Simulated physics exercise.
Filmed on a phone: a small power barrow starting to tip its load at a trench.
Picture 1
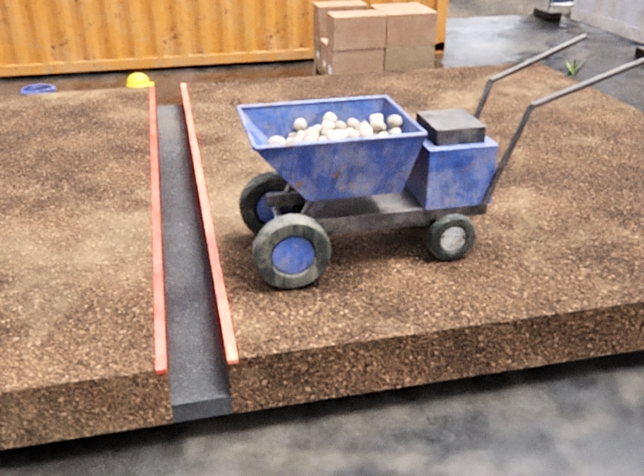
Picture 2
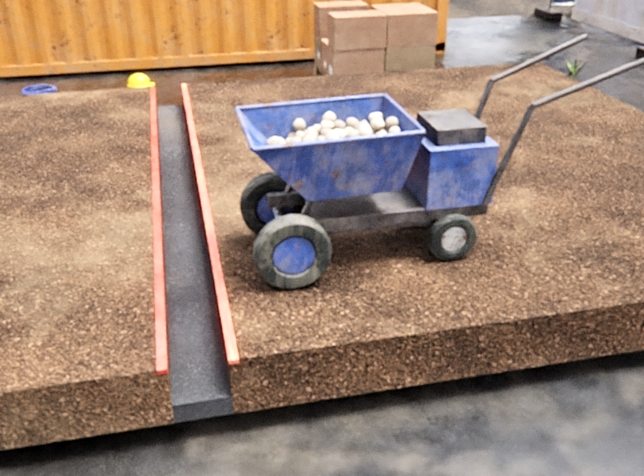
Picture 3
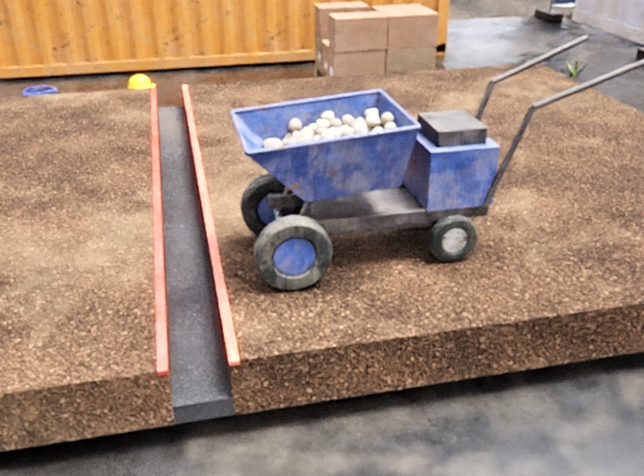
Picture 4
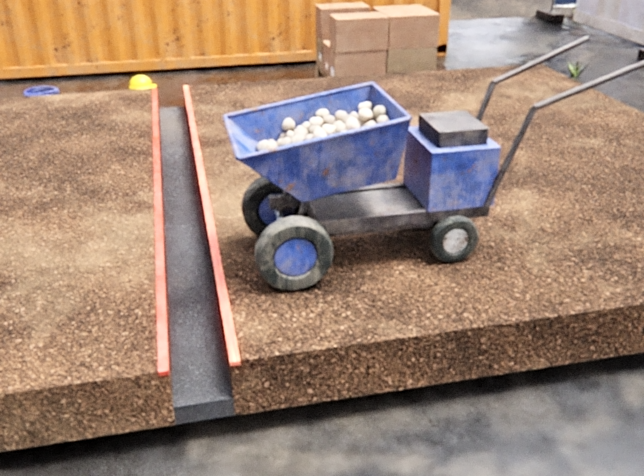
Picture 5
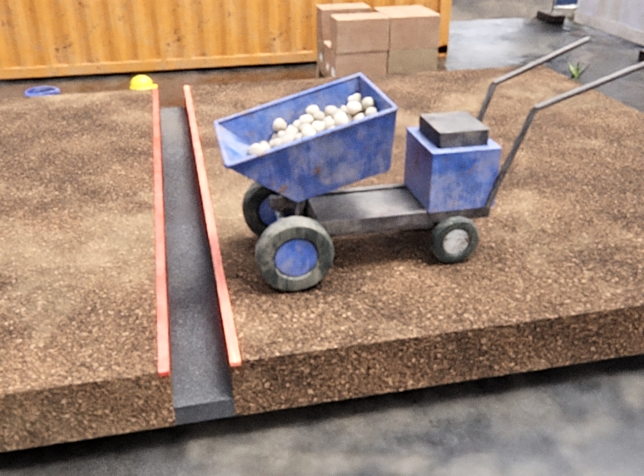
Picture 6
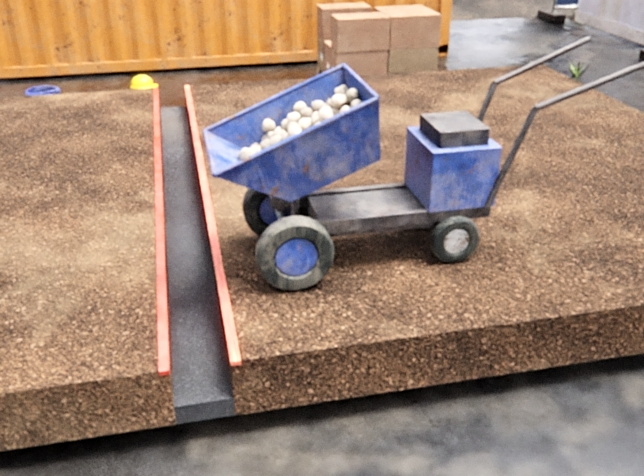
Beside a narrow trench, a blue barrow's skip of pale pebbles tilts steadily toward the left.
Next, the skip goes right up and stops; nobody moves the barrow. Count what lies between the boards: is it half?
It catches only the smaller part.
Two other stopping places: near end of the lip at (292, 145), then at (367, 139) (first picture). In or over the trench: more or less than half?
In turn: Over half; the smaller part.
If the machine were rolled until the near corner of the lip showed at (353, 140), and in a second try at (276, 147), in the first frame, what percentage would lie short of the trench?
The first gives 30 %, the second 0 %.
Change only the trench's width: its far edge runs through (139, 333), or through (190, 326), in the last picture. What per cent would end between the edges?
Near 60 % and 0 %.
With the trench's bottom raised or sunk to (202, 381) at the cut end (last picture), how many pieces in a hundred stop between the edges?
Roughly 10 in a hundred.
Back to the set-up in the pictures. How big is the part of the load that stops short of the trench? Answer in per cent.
It comes to 0 per cent or so.
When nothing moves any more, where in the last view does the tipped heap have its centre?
Roughly at (123, 275).
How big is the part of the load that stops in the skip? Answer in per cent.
Close to 20 per cent.
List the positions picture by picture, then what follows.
In the first picture, lip of the skip near (255, 148), level; top of the load near (354, 137), river pebbles; first edge of the trench near (226, 320); far edge near (160, 328), the trench under half as wide as the skip, and about as deep as wide.
In the second picture, lip of the skip near (253, 150), tipped barely; top of the load near (353, 136).
In the third picture, lip of the skip near (247, 153), tipped barely; top of the load near (360, 129).
In the fourth picture, lip of the skip near (238, 159), tipped a little; top of the load near (359, 129).
In the fifth picture, lip of the skip near (227, 166), tipped clearly; top of the load near (349, 123).
In the sixth picture, lip of the skip near (215, 175), tipped clearly; top of the load near (336, 116); first edge of the trench near (229, 321); far edge near (163, 330).
Shortly afterwards, skip tipped steeply; the whole lot in the skip.
Next, skip tipped right over; near two thirds in the skip; only a few in or heaped over the trench; near a quarter beyond it; only a few falling.
Some moments later, skip tipped right over; near a quarter in the skip; a little in or heaped over the trench; near two thirds beyond it.
In the end, skip tipped right over; near a quarter in the skip; a little in or heaped over the trench; near two thirds beyond it.
